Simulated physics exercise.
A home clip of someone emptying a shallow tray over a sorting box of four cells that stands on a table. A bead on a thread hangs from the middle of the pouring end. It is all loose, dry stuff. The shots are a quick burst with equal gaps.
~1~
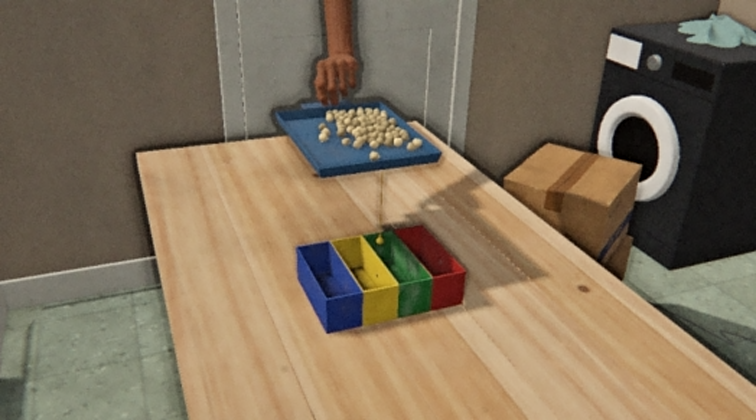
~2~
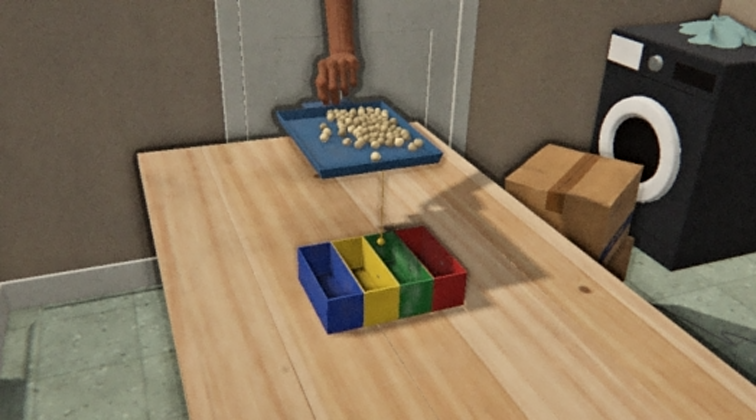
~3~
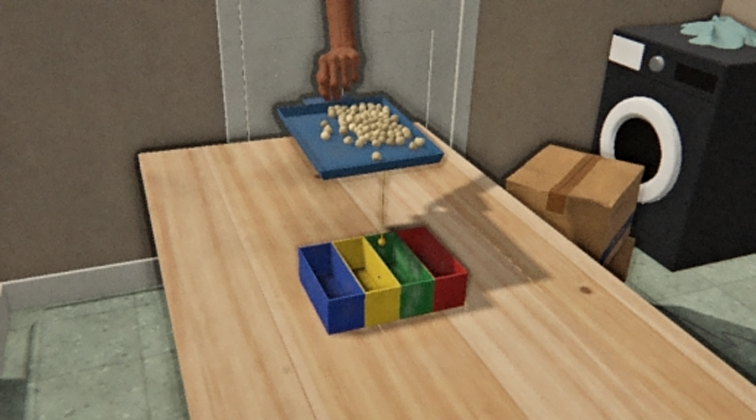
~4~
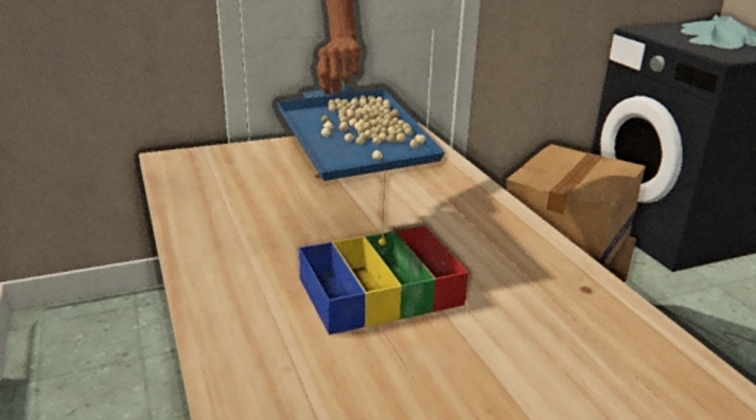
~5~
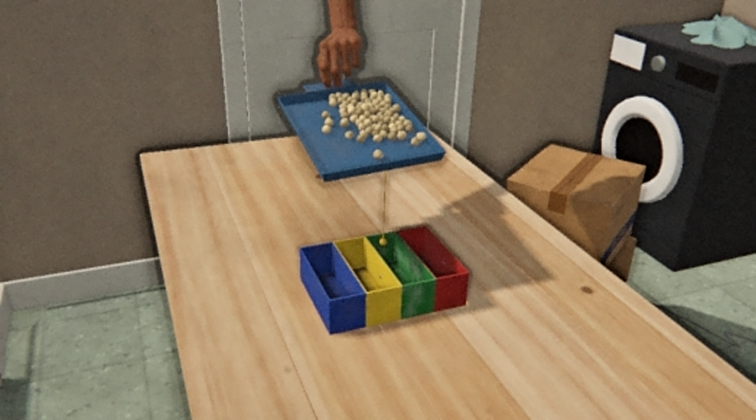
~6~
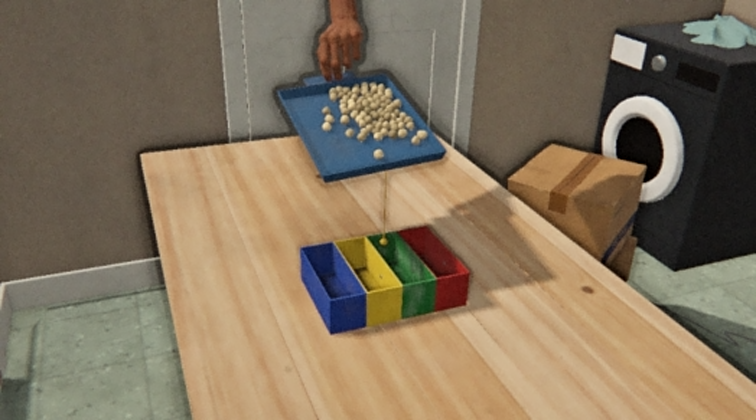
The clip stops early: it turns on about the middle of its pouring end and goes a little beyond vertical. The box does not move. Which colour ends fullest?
The blue one ends fullest.
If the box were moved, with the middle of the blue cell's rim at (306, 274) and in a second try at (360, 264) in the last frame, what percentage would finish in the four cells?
Roughly 100 per cent, and 50 per cent.
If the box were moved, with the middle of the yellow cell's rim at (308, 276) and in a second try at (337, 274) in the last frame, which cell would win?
In turn: The cell in green; the yellow cell.
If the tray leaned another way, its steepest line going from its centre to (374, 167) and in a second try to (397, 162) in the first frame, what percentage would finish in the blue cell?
Near 10 % and 0 %.
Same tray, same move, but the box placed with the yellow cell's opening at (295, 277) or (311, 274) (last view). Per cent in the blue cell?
About 0 and 0 per cent.
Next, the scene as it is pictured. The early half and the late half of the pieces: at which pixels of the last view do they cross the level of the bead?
At about (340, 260), then at (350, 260).
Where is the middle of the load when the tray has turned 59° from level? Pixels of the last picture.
Roughly at (369, 149).
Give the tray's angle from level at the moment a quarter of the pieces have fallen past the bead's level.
At about 90°.
Shortly afterwards, tray tipped steeply; all but a few on the tray; only a few in the blue cell; only a few falling or outside the box.
Next, tray tipped right over; a little on the tray; near a third in the blue cell; near a quarter in the yellow cell; a little in the green cell; near a quarter falling or outside the box.
Some moments later, tray tipped past a quarter turn; near half in the blue cell; near a third in the yellow cell; a little in the green cell; a little falling or outside the box.
In the end, tray tipped past a quarter turn; near half in the blue cell; near a third in the yellow cell; a little in the green cell; none at all in the red cell; a little outside the box.
